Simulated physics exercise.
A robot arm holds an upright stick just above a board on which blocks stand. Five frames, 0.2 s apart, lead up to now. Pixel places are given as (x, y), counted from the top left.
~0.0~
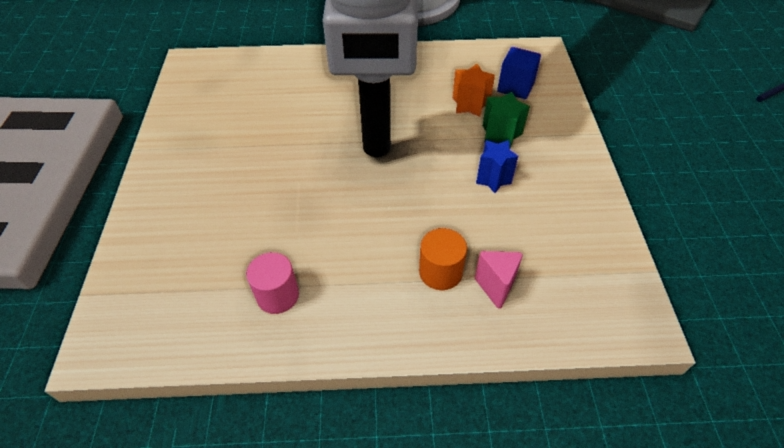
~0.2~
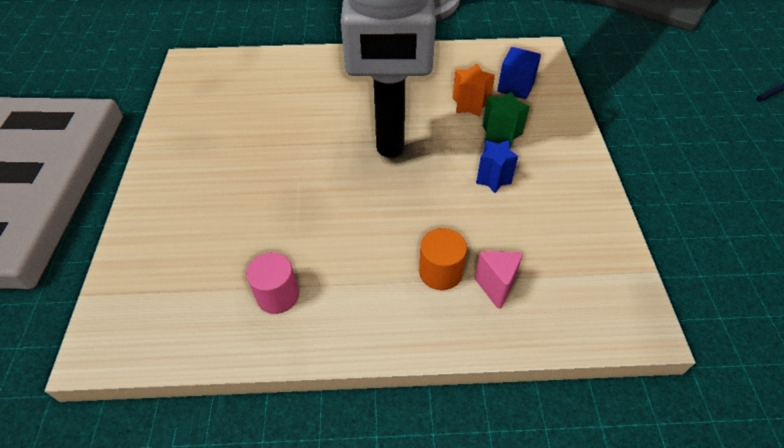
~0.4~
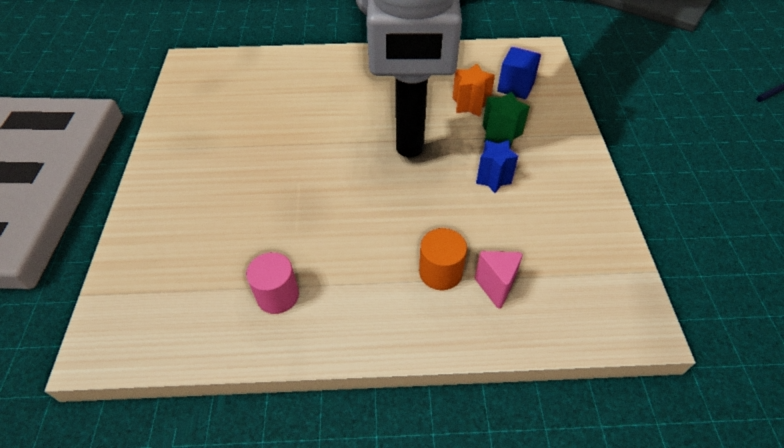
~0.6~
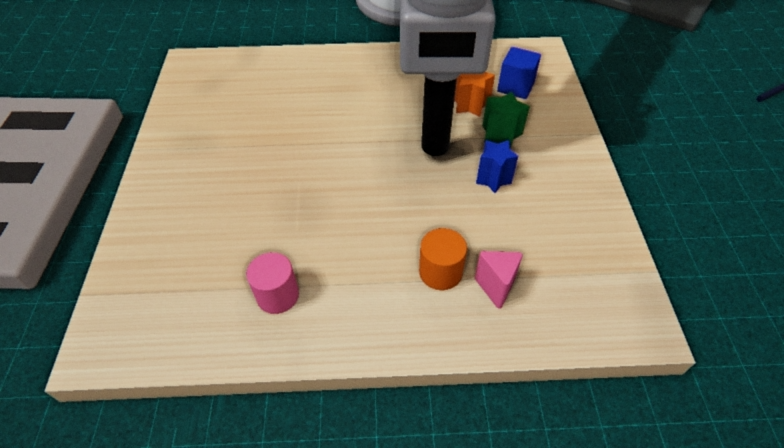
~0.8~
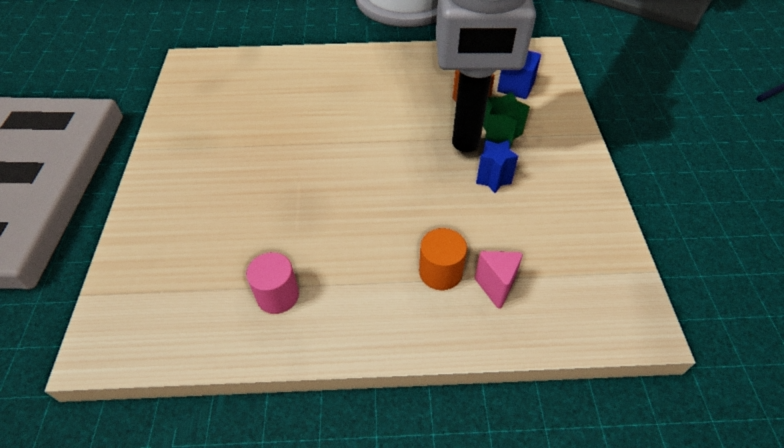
On a pale wooden board over a dark green surface, colourful blocks sit in a cluster at the upper right and near the front. A robot arm holding a black upright stick glides steadily right from the upper middle until it is close beside the green and blue stars, while every block stays still.
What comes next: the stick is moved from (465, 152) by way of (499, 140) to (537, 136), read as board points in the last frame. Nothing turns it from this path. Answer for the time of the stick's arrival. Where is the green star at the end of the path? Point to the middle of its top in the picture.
Put as a pixel place, it's (545, 87).
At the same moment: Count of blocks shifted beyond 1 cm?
There will be one block that moves more than 1 cm.
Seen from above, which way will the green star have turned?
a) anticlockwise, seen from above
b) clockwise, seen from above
Option a.
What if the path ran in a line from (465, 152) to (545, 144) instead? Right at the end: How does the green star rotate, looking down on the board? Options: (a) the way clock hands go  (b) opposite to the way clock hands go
b.
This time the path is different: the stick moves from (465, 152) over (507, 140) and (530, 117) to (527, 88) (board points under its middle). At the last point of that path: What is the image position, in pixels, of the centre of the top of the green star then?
Its top face will be centred at roughly (559, 56).
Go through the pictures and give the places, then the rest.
In the first frame, stick's lower end at (377, 148); blue star at (499, 151); green star at (507, 105).
In the second frame, stick at (390, 148); blocks still.
In the third frame, stick at (410, 148); blocks still.
In the fourth frame, stick at (435, 147); blocks still.
In the fifth frame, stick at (466, 143); blue star at (499, 151); green star at (507, 105).
On the path given first. Halfway along, stick at (502, 131); green star at (529, 94), turned 15° anticlockwise.
At the end, stick at (540, 127); blue star still; green star at (545, 87), turned 70° anticlockwise.
